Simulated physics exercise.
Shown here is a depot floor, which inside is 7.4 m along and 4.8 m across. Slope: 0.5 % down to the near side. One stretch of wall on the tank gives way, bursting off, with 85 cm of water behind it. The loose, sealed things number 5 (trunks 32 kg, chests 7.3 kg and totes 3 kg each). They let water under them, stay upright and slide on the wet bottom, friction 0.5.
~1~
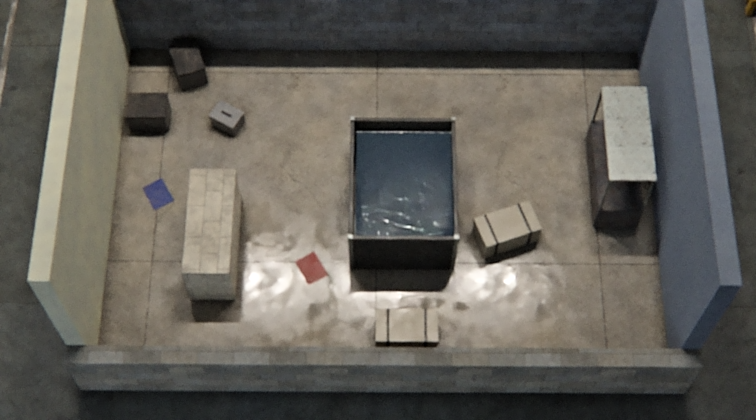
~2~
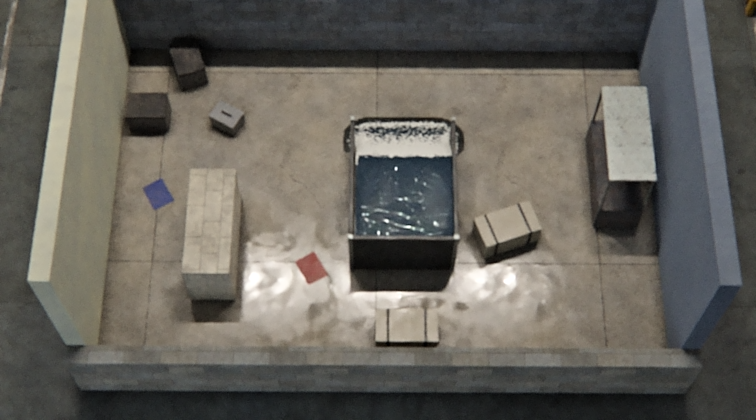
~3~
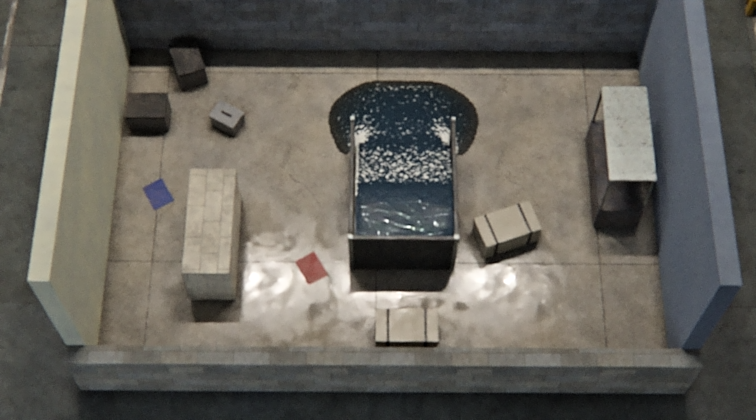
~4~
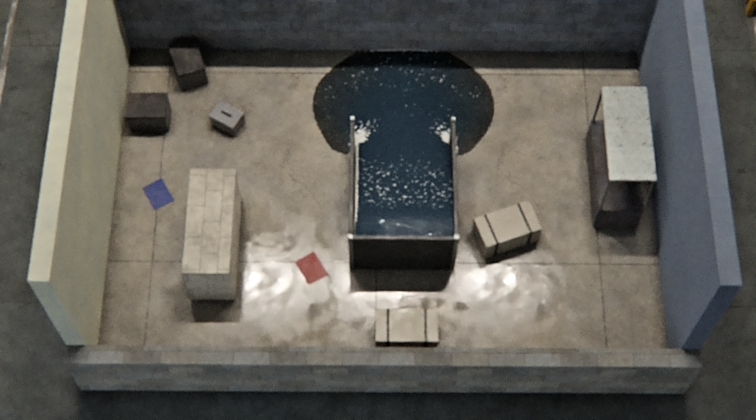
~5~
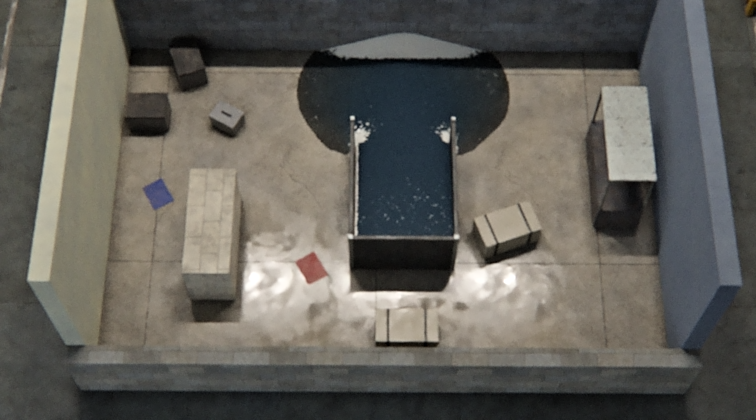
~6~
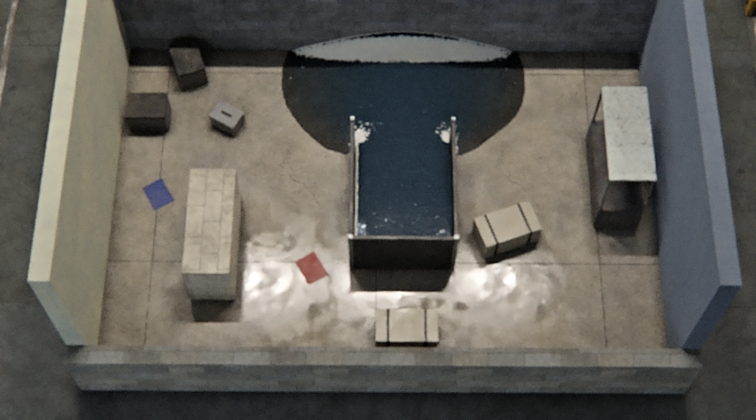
In this clip, water pours out of the far side of a tank in the middle of a walled floor and spreads in a dark, rounded pool to the back wall, while the surrounding boxes stay still.
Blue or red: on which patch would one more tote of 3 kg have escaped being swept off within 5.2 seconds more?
On red.
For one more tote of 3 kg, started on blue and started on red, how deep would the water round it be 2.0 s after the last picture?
Around 3 cm for the first start, around 0 cm for the second.
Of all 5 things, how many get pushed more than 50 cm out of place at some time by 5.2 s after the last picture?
All told, that gives 3.
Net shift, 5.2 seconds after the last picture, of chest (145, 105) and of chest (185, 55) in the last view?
In that order: 350 cm, 400 cm.
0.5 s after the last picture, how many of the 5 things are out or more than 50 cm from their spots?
The number comes to 0.
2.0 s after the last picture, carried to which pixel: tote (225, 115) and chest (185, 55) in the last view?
They should sit about (208, 176) and (128, 114) in the last view.
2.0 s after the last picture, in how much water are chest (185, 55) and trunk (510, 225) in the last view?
About 21 and 0 cm.
Then, 0.5 s after the last picture on blue it would be 0 cm off in 0 cm of water; on red it would be 0 cm off in 0 cm of water.
Then, 2.0 s after the last picture on blue it would be 12 cm off in 3 cm of water; on red it would be 0 cm off in 0 cm of water.
Then, 3.4 s after the last picture on blue it would be 214 cm off in 6 cm of water; on red it would be 0 cm off in 0 cm of water.
Then, 5.2 s after the last picture on blue it would be 327 cm off in 4 cm of water; on red it would be 0 cm off in 2 cm of water.
